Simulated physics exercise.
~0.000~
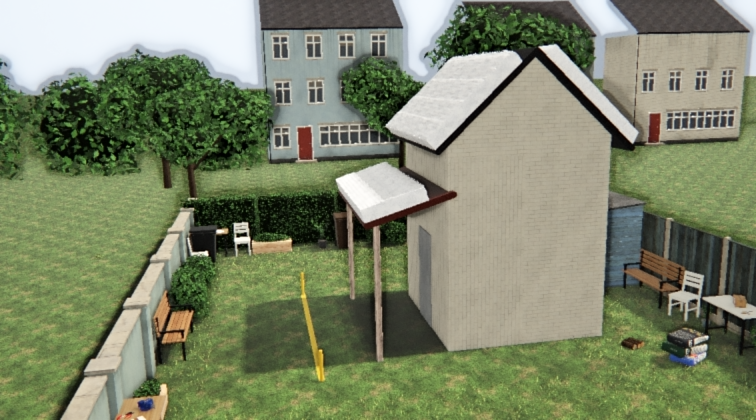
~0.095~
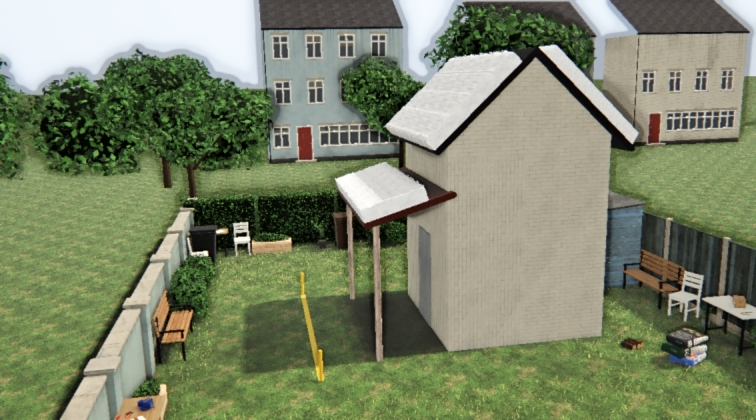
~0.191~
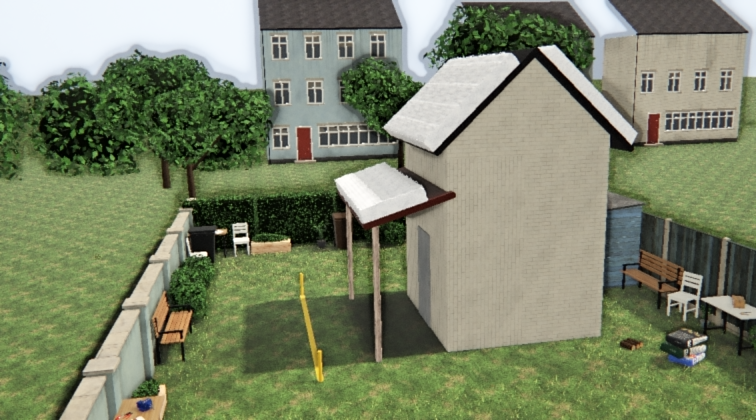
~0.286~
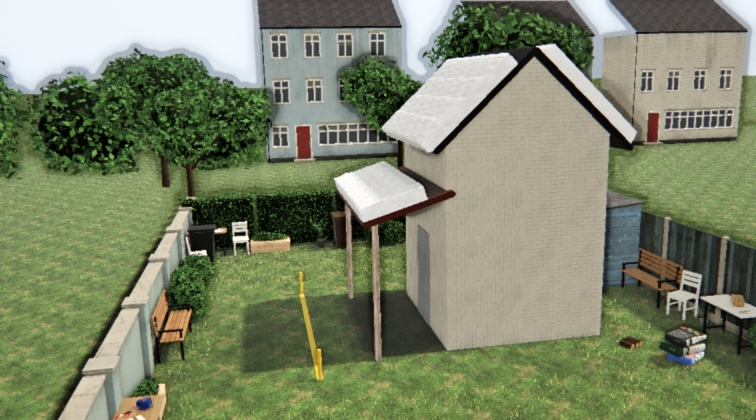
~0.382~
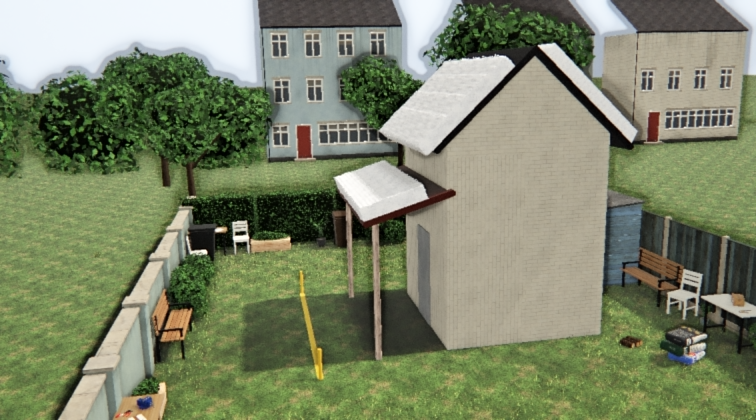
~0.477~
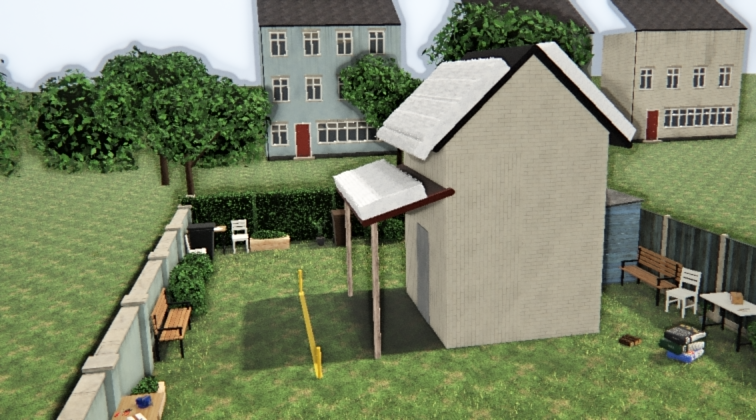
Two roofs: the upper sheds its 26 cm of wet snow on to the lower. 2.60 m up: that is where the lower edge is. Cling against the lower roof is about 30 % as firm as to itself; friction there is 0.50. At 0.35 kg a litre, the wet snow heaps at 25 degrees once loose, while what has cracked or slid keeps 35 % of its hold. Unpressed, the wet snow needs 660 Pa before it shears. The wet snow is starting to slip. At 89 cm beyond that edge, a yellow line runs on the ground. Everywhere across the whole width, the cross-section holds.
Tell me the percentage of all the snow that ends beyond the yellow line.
It comes to about 28 %.
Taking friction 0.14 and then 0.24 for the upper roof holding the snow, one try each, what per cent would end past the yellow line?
I'd expect around 55 percent, then around 50 percent.
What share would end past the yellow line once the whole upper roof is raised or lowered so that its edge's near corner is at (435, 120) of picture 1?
It would be near 55 %.
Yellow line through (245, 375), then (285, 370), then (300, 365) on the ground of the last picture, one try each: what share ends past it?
One by one: 2 in a hundred, 12 in a hundred, 20 in a hundred.
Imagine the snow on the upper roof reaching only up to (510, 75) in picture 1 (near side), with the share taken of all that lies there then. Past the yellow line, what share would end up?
Roughly 16 per cent.
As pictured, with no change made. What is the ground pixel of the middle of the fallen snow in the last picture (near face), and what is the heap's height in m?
(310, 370), 0.3 m.
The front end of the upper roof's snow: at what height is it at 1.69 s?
Height: Approx. 2.4 m.
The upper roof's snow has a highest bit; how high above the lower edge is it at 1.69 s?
0.8 m, more or less.
By 1.03 s, none is below the lower edge and 0 % is past the line.
By 1.69 s, 1 % is below the lower edge and 0 % is past the line.
By 2.34 s, 45 % is below the lower edge and 21 % is past the line.
By 3.00 s, 55 % is below the lower edge and 28 % is past the line.
By 3.40 s, at the end, 55 % is below the lower edge and 28 % is past the line.
